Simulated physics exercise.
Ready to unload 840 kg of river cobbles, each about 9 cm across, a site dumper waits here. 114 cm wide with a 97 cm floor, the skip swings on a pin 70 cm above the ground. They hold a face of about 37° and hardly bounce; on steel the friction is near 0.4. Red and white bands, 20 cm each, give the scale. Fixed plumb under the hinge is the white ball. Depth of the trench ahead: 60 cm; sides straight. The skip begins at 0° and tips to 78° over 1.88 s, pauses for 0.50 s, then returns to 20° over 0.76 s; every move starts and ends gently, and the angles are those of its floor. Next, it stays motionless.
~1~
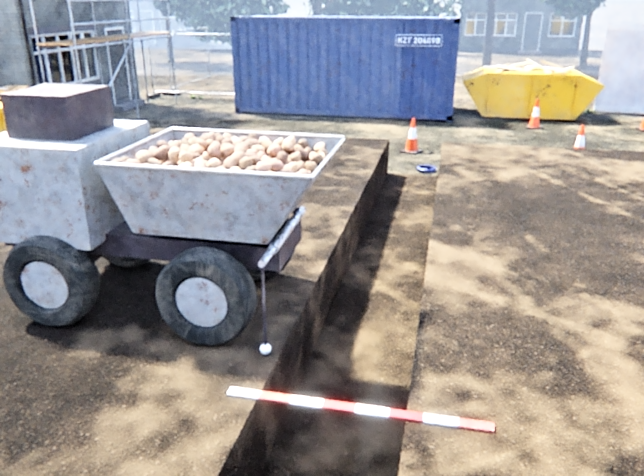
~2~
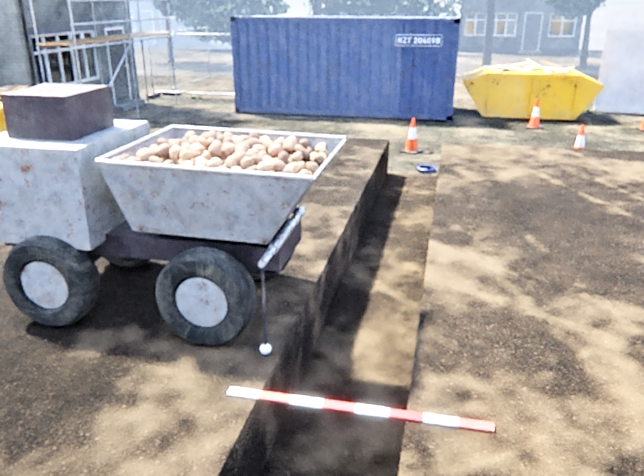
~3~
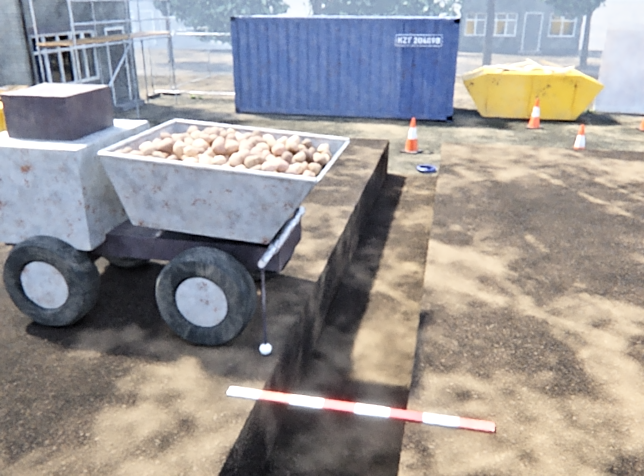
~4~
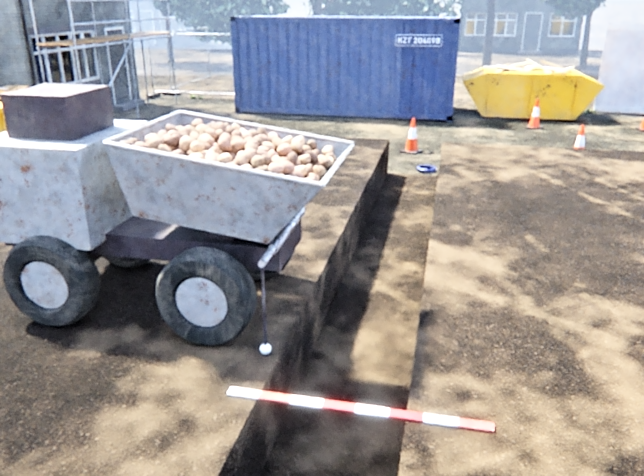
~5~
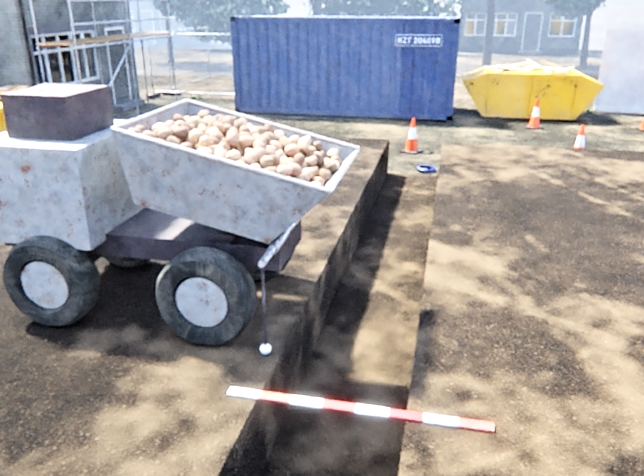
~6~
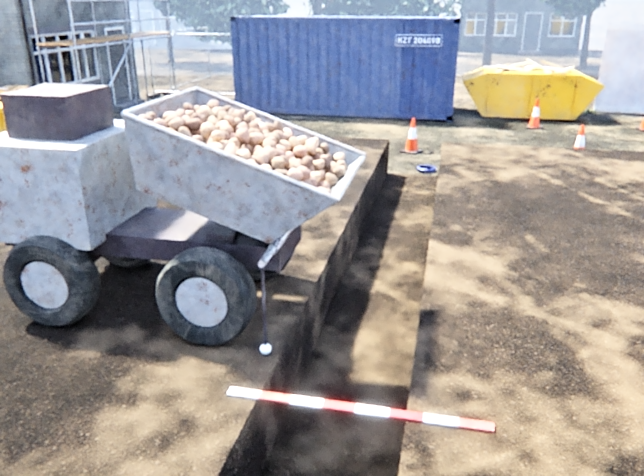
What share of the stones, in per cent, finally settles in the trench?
45 %.
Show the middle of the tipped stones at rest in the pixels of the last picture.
Roughly at pixel (427, 322).
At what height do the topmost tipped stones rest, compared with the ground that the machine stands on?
About 26 cm higher than the ground.
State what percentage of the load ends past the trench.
Close to 50 per cent of it.
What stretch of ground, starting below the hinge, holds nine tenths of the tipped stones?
Distance along the ground: Some 180 cm.
A little later the floor is at 66°; 98 % in the skip, 2 % in the trench; the foremost stones are at (397, 270).
Then the floor is at 78°; 53 % in the skip, 22 % in the trench, 25 % past the trench; the foremost stones are at (505, 342).
Later still the floor is at 20°; 7 % in the skip, 44 % in the trench, 49 % past the trench; the foremost stones are past the picture's edge.
In the end the floor is at 20°; 7 % in the skip, 45 % in the trench, 49 % past the trench; the foremost stones are past the picture's edge.
